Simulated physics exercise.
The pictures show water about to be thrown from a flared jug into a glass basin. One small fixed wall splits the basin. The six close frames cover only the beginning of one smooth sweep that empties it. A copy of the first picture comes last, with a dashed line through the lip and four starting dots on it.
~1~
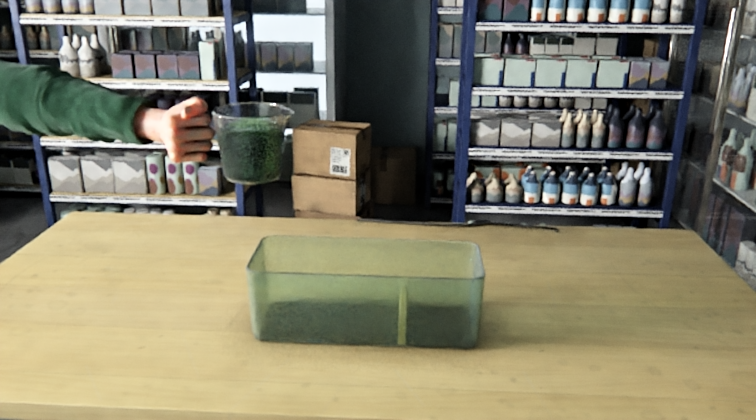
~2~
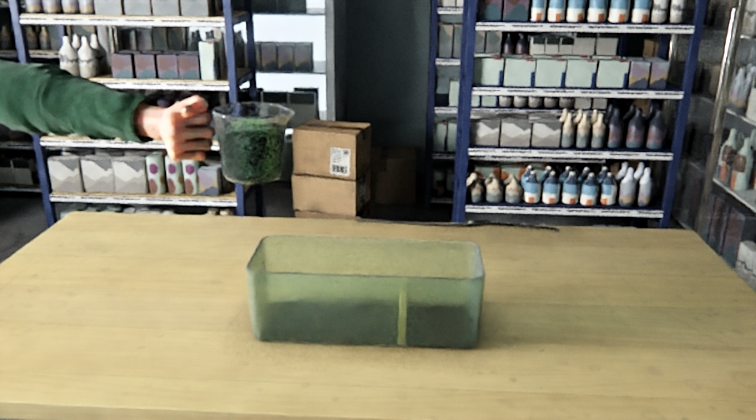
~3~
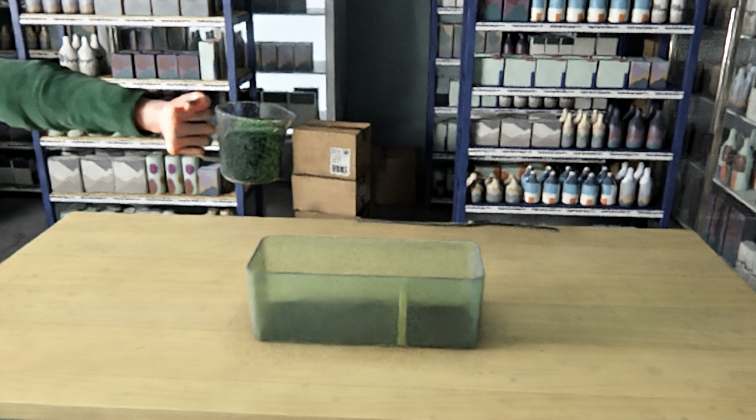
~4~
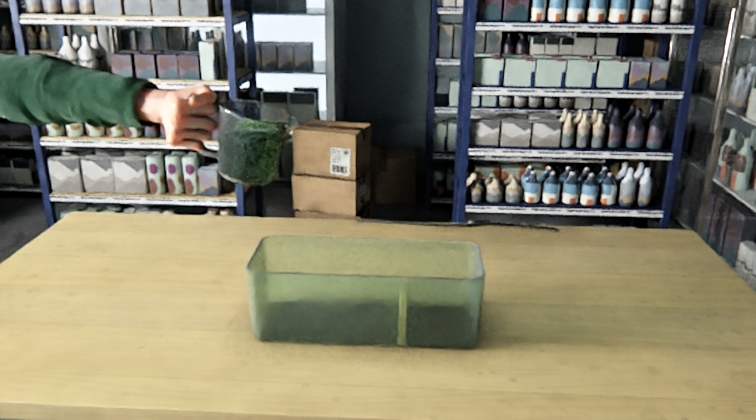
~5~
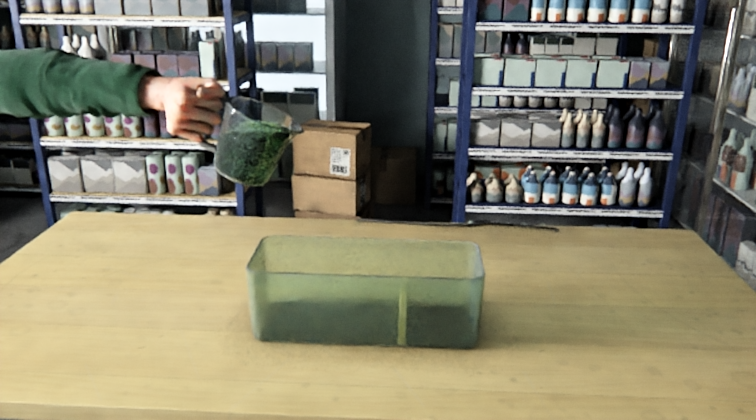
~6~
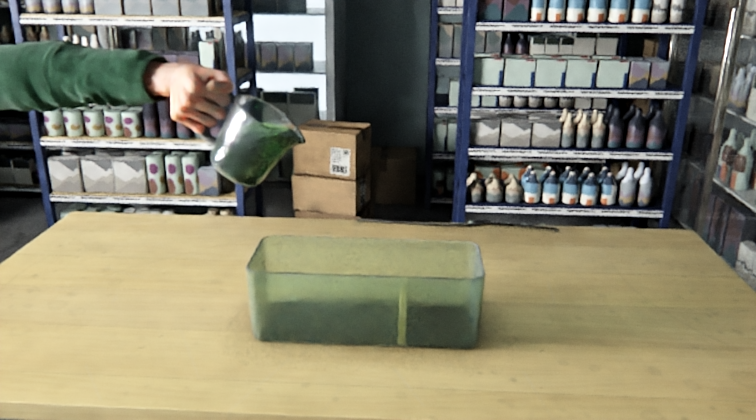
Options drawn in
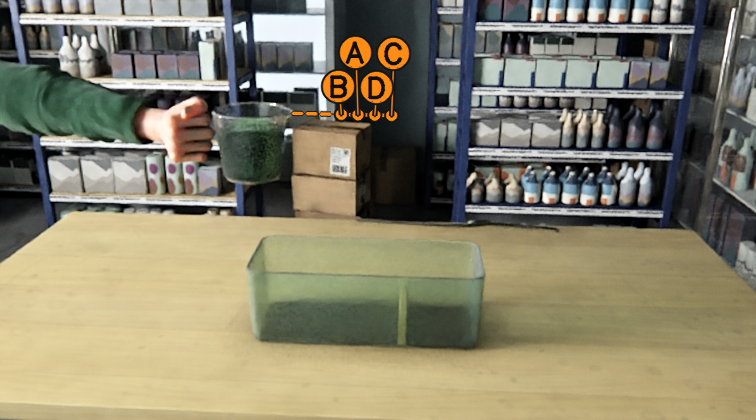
In a storeroom lined with shelves of bottles and boxes, a green-sleeved arm holds a clear jug with dark green contents upright above a wooden table, up and to the left of a glass basin. The hand gradually tilts the jug rightward, slightly at first, then more steeply, with nothing leaving its lip.
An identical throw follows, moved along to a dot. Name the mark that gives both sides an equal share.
The best spot is A.
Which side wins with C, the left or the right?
The right one.
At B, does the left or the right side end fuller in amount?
The left one.
In orange, A at (358, 114); B at (341, 114); C at (391, 115); D at (374, 115).
With A, about 43 % ends left of the wall and 55 % right of it.
With B, about 89 % ends left of the wall and 6 % right of it; 5 % is lost outside.
With C, about 13 % ends left of the wall and 84 % right of it; 3 % is lost outside.
With D, about 13 % ends left of the wall and 85 % right of it.
